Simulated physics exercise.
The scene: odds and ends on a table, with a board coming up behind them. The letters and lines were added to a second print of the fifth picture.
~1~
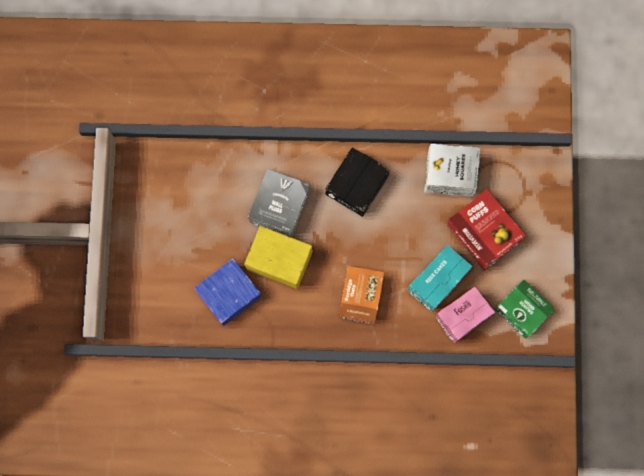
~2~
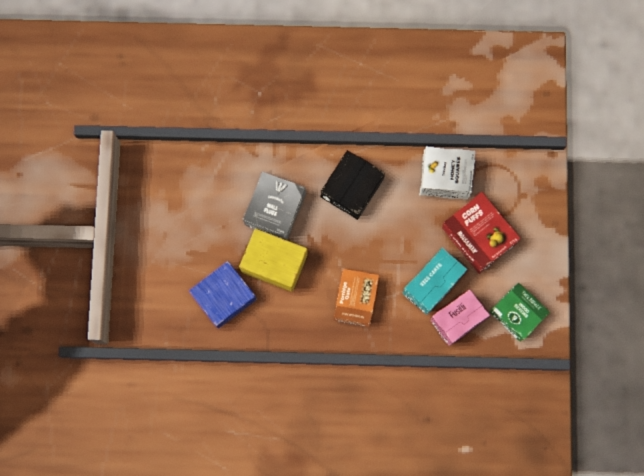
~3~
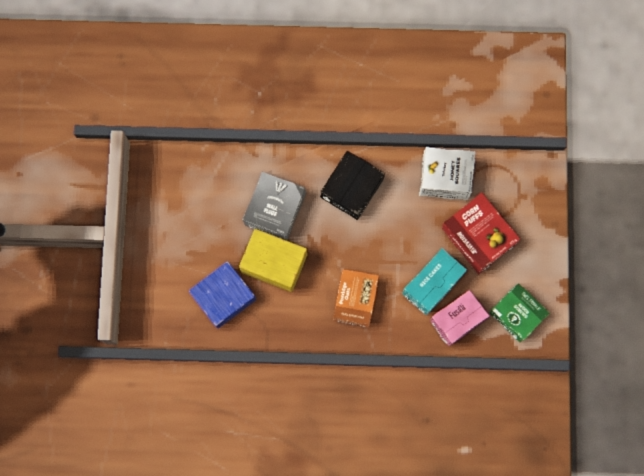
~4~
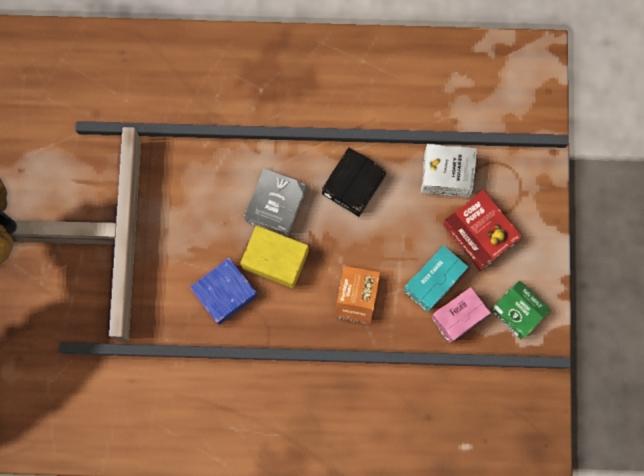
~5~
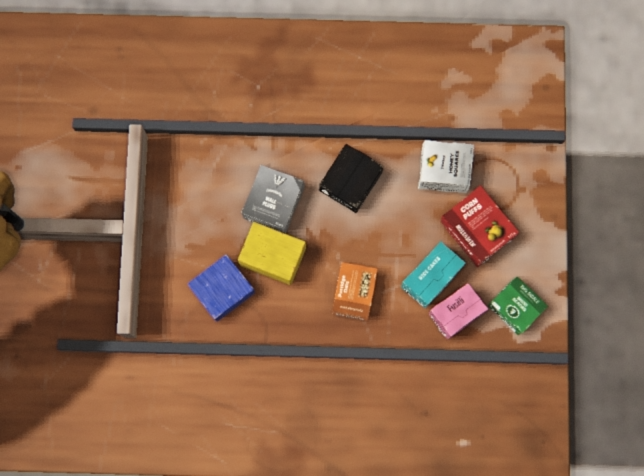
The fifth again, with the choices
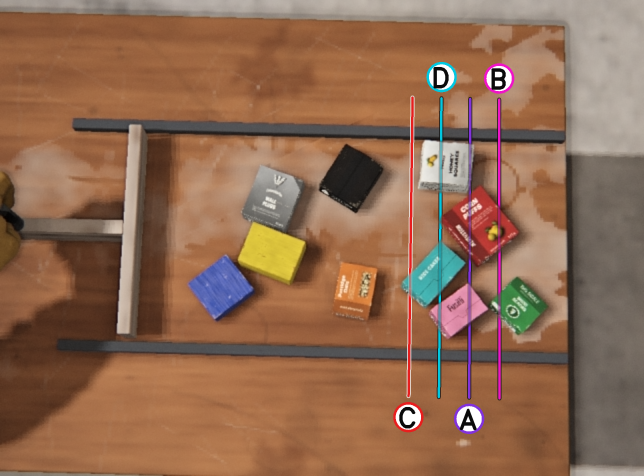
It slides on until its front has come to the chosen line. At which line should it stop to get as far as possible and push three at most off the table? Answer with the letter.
It can go as far as D.
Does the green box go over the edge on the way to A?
Yes.
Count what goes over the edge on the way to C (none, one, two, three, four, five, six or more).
By then, none.
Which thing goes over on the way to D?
It is the green box.
On the marked copy, A at (470, 245); B at (499, 245); C at (411, 243); D at (440, 244).
Taking D. A third of the way, board (241, 230); blue block (274, 299); grey box (279, 199).
Two thirds of the way, board (352, 233); green box (526, 302); pink packet (488, 326).
When it is over, board (438, 235); green box over the edge; white packet (561, 160); one fallen.
As for the rest, A drops five; B drops seven; C is within the limit but short.
